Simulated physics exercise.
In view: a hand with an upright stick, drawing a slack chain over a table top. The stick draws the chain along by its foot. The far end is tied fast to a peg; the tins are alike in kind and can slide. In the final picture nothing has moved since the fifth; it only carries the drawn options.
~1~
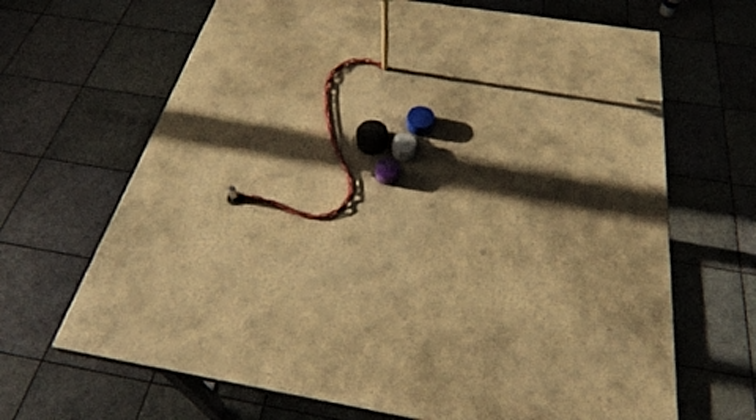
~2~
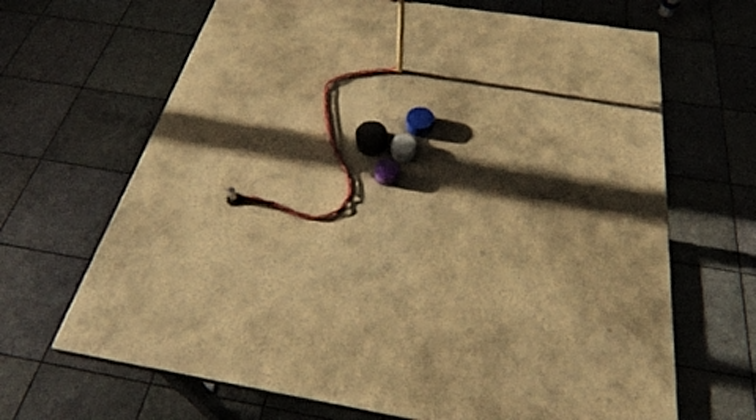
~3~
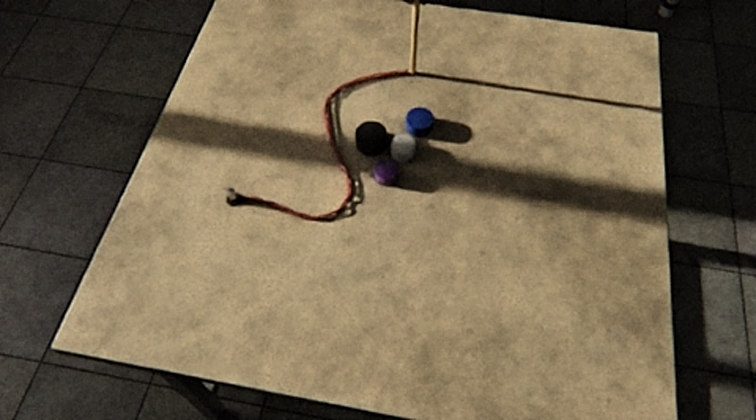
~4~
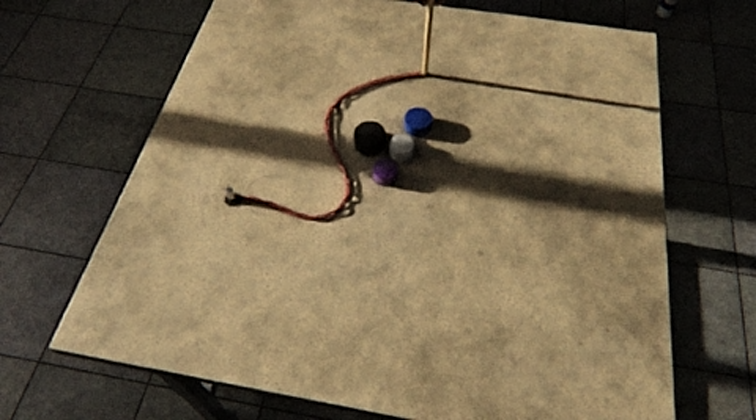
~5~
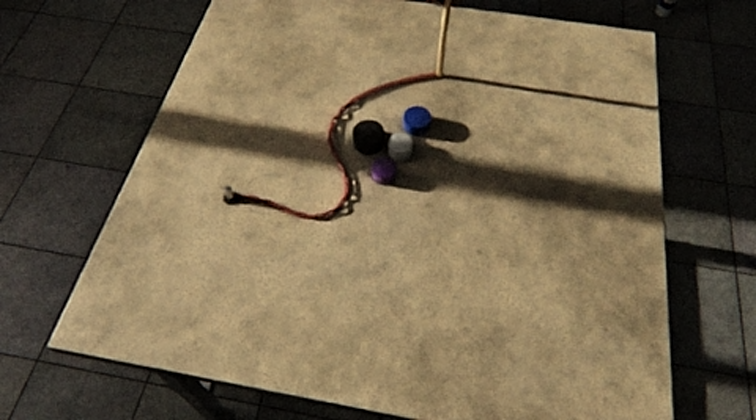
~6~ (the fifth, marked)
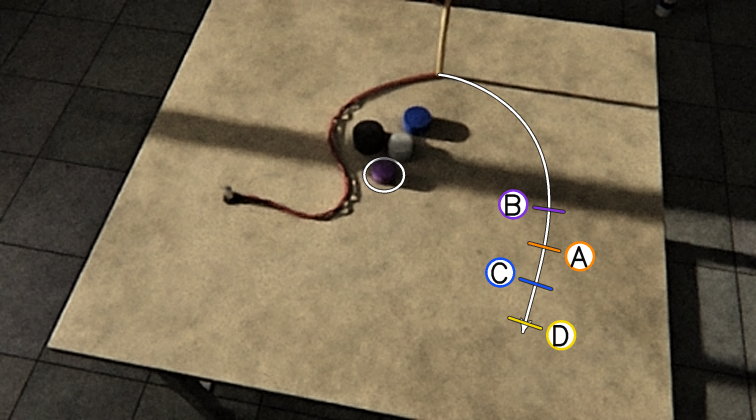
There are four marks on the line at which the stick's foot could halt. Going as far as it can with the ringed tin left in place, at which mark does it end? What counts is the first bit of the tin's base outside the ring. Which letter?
Stop at A.
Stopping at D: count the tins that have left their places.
Four.
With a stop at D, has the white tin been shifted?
Yes.
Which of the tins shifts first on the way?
The blue tin.
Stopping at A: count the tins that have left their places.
Three.
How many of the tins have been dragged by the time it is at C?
Four.
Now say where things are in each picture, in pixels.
The first frame shows peg (233, 194); white tin (404, 147); black tin (372, 137).
The second frame shows black tin (372, 138); purple tin (387, 172).
The third frame shows blue tin (420, 122); peg (232, 195).
The fourth frame shows white tin (401, 148); black tin (370, 138).
The fifth frame shows purple tin (384, 171); blue tin (417, 121); peg (230, 194).
On the marked copy, A at (544, 247); B at (549, 210); C at (536, 284); D at (525, 323); the ring at (384, 175); the route from (439, 75) via (546, 170) to (523, 332).
Following A. Soon after the start, foot of the stick (512, 110); purple tin (384, 171).
Later, foot of the stick (547, 178); purple tin (384, 171); blue tin (417, 127).
In the end, foot of the stick (544, 248); white tin (396, 154); black tin (367, 153); purple tin (385, 172); blue tin (419, 164); the purple tin is still in its ring.
As for the rest, B is safe but short; C drags the ringed tin to (384, 185); D drags the ringed tin to (379, 200).
